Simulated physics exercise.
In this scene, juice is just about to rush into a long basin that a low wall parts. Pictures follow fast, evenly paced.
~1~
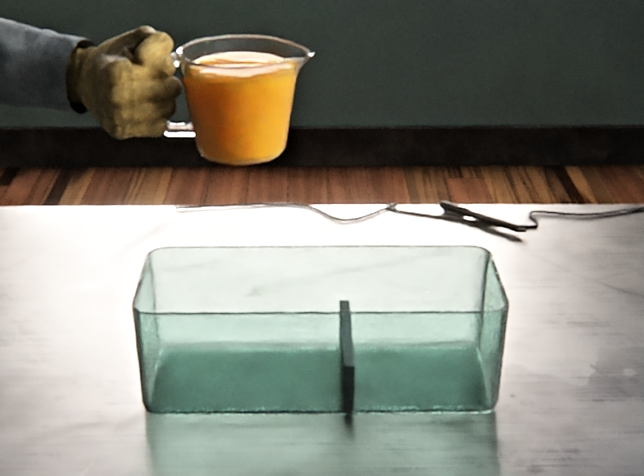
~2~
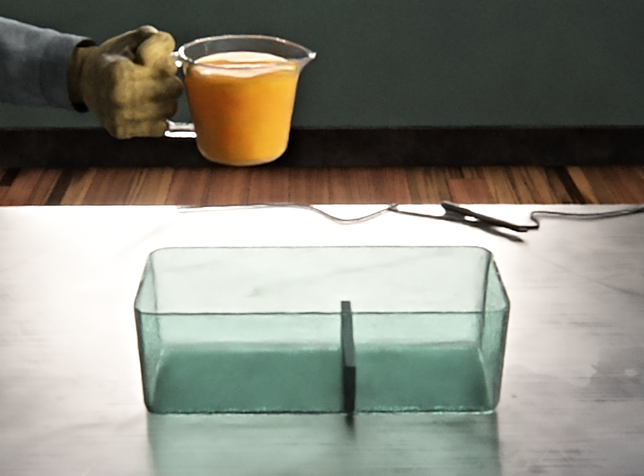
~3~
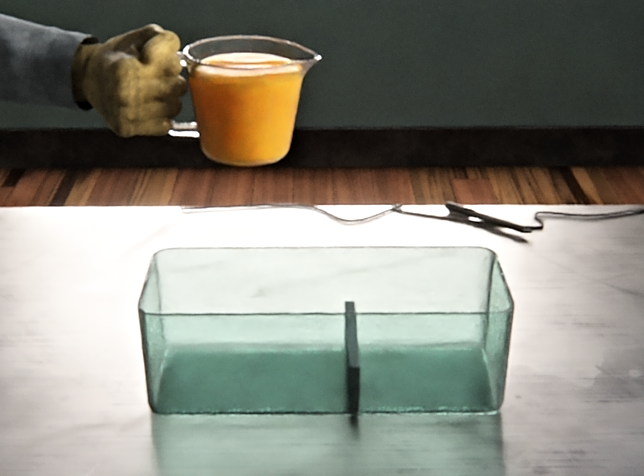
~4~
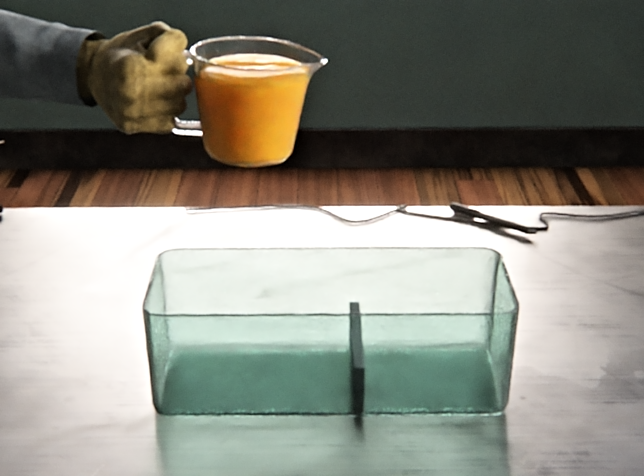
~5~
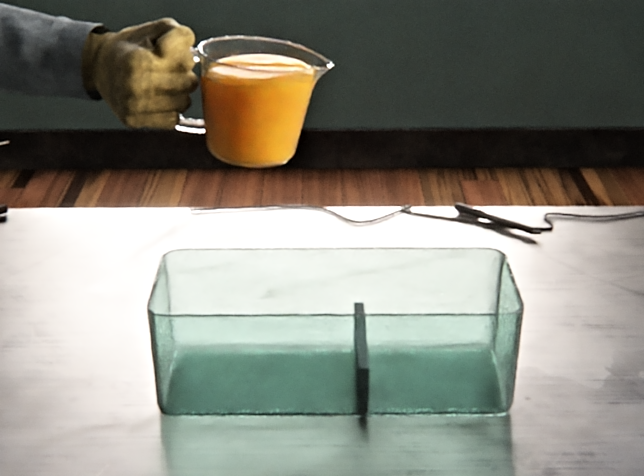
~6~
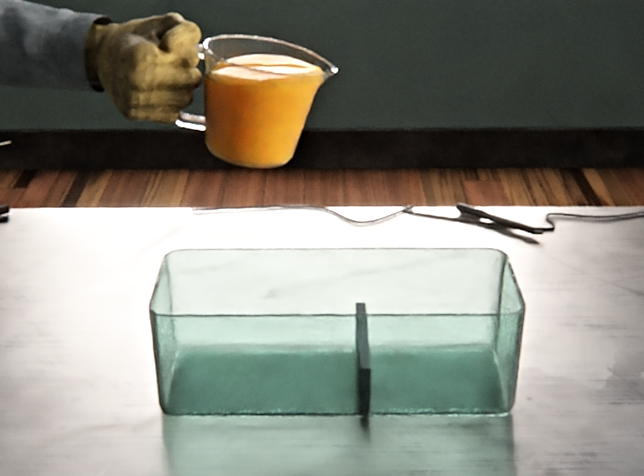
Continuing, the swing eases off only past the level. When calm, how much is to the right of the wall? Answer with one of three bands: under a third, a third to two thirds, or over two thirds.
Over two thirds.
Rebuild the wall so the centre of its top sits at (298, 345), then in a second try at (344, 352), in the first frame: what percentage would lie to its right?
I'd expect near 95 percent the first time and near 80 percent the next.
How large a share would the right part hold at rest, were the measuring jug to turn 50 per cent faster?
I'd estimate about 85 percent ends up there.
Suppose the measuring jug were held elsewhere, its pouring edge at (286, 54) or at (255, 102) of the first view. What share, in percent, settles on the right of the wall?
Close to 70 % for the first start and close to 10 % for the second.
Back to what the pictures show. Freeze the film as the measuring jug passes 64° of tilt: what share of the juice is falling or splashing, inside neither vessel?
Something like 25 per cent of it.
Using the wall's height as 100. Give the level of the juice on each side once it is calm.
About 0 on the left and about 40 on the right.
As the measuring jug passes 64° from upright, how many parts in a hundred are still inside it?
About 70 per cent.
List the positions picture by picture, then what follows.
Tilt 0°; pouring edge (313, 53); surface from (185, 65) to (296, 65); the long basin's rim runs from (140, 280) to (499, 279); the wall's top is at (347, 332), in the first frame.
Tilt 0°; pouring edge (315, 54); surface from (187, 66) to (297, 66), in the second frame.
Tilt 2°; pouring edge (320, 56); surface from (192, 66) to (302, 68), in the third frame.
Tilt 4°; pouring edge (326, 60); surface from (197, 67) to (308, 69), in the fourth frame.
Tilt 7°; pouring edge (333, 64); surface from (205, 67) to (316, 70), in the fifth frame.
Tilt 10°; pouring edge (337, 69); surface from (208, 69) to (322, 70), in the sixth frame.
A moment on, the measuring jug is tipped part way and 68 per cent is still to pour, 0 is left of the wall and 9 right of it.
Next, the measuring jug is tipped right over and 10 per cent is still to pour, 1 is left of the wall and 73 right of it.
Then the measuring jug is tipped right over and 0 per cent is still to pour, 12 is left of the wall and 86 right of it.
Later the measuring jug is tipped right over and 0 per cent is still to pour, 12 is left of the wall and 86 right of it.
At rest 12 per cent lies left of the wall, 86 right of it and 2 outside.
